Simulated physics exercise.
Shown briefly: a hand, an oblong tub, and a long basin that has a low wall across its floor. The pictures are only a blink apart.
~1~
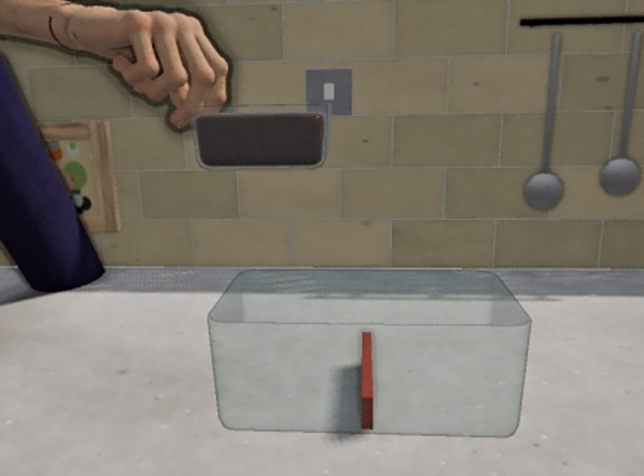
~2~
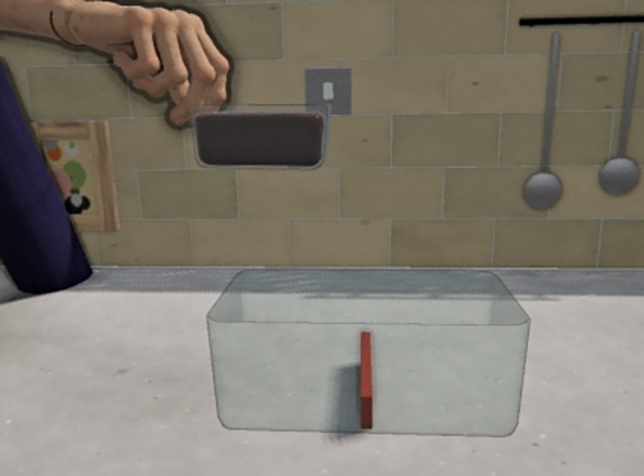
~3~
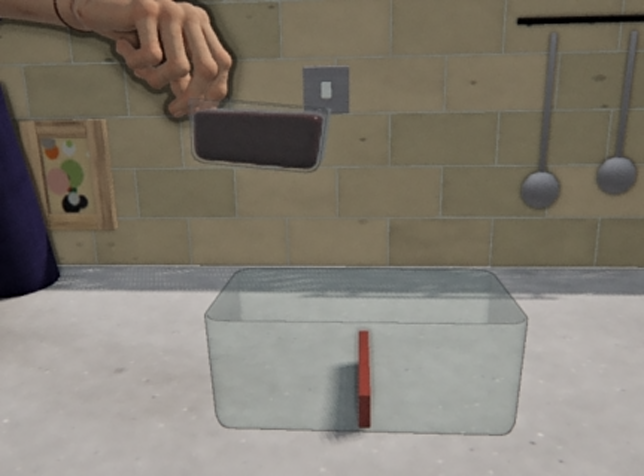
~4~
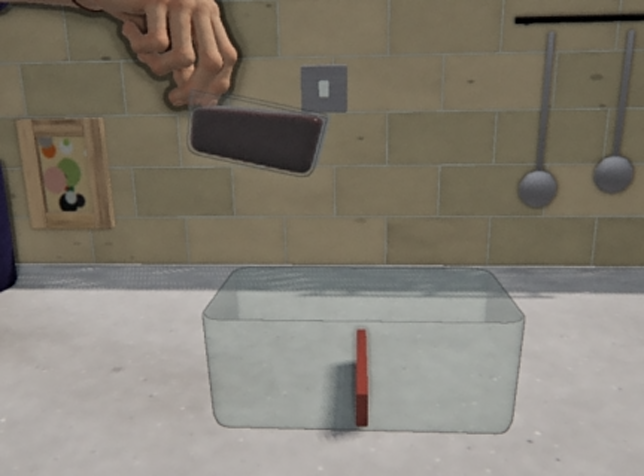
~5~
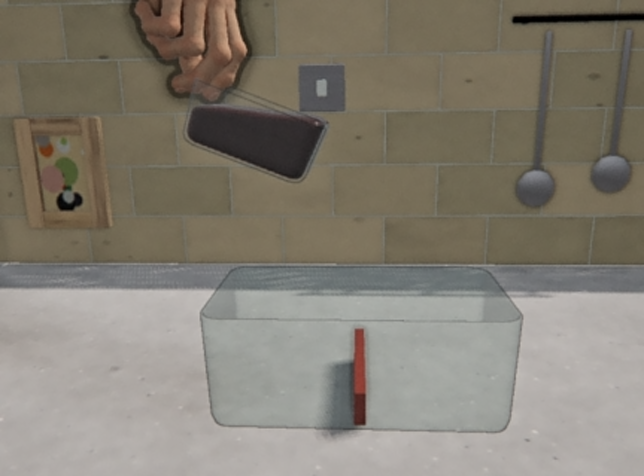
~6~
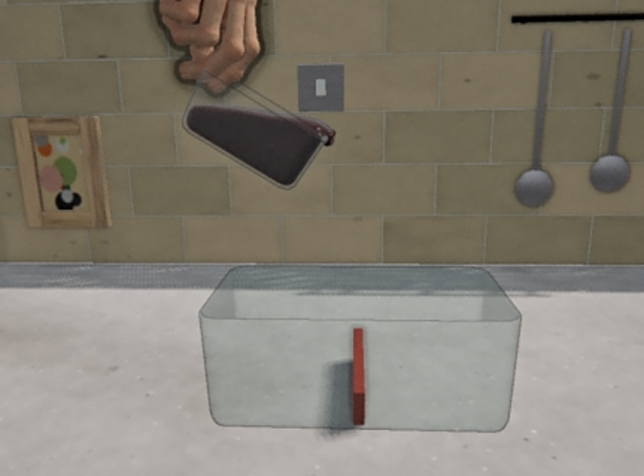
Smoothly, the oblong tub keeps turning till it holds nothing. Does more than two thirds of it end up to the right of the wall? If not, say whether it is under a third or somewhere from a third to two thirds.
Yes, more than two thirds does.
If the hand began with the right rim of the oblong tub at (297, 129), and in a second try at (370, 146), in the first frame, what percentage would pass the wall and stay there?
In turn 45 % and 80 %.
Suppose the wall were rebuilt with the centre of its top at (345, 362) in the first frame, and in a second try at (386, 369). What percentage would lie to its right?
Well, it's close to 85 per cent for the first one, then 60 per cent for the other.
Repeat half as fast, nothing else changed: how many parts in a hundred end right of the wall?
Roughly 75 in a hundred.
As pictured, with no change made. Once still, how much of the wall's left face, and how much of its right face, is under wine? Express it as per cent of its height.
Left about 10, right about 50.
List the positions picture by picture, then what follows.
In the first picture, it leans 0°; its right rim is at (328, 106); the wine meets the walls at (206, 116) and (327, 114); the long basin's rim runs from (225, 294) to (511, 297); the wall's top is at (367, 362).
In the second picture, it leans 1°; its right rim is at (328, 108); the wine meets the walls at (205, 115) and (326, 114).
In the third picture, it leans 6°; its right rim is at (328, 112); the wine meets the walls at (203, 112) and (326, 115).
In the fourth picture, it leans 12°; its right rim is at (327, 119); the wine meets the walls at (202, 110) and (326, 117).
In the fifth picture, it leans 21°; its right rim is at (326, 129); the wine meets the walls at (201, 108) and (327, 122); 2 per cent is over the edge.
In the sixth picture, it leans 32°; its right rim is at (325, 141); the wine meets the walls at (200, 107) and (318, 127); 7 per cent is over the edge.
A moment on, the oblong tub is tipped on its side and 17 per cent is still to pour, 1 is left of the wall and 25 right of it.
Next, the oblong tub is tipped on its side and 4 per cent is still to pour, 12 is left of the wall and 77 right of it.
Then the oblong tub is tipped on its side and 1 per cent is still to pour, 18 is left of the wall and 76 right of it.
Later the oblong tub is tipped on its side and 0 per cent is still to pour, 21 is left of the wall and 76 right of it.
Finally, 21 per cent lies left of the wall, 76 right of it and 3 outside.
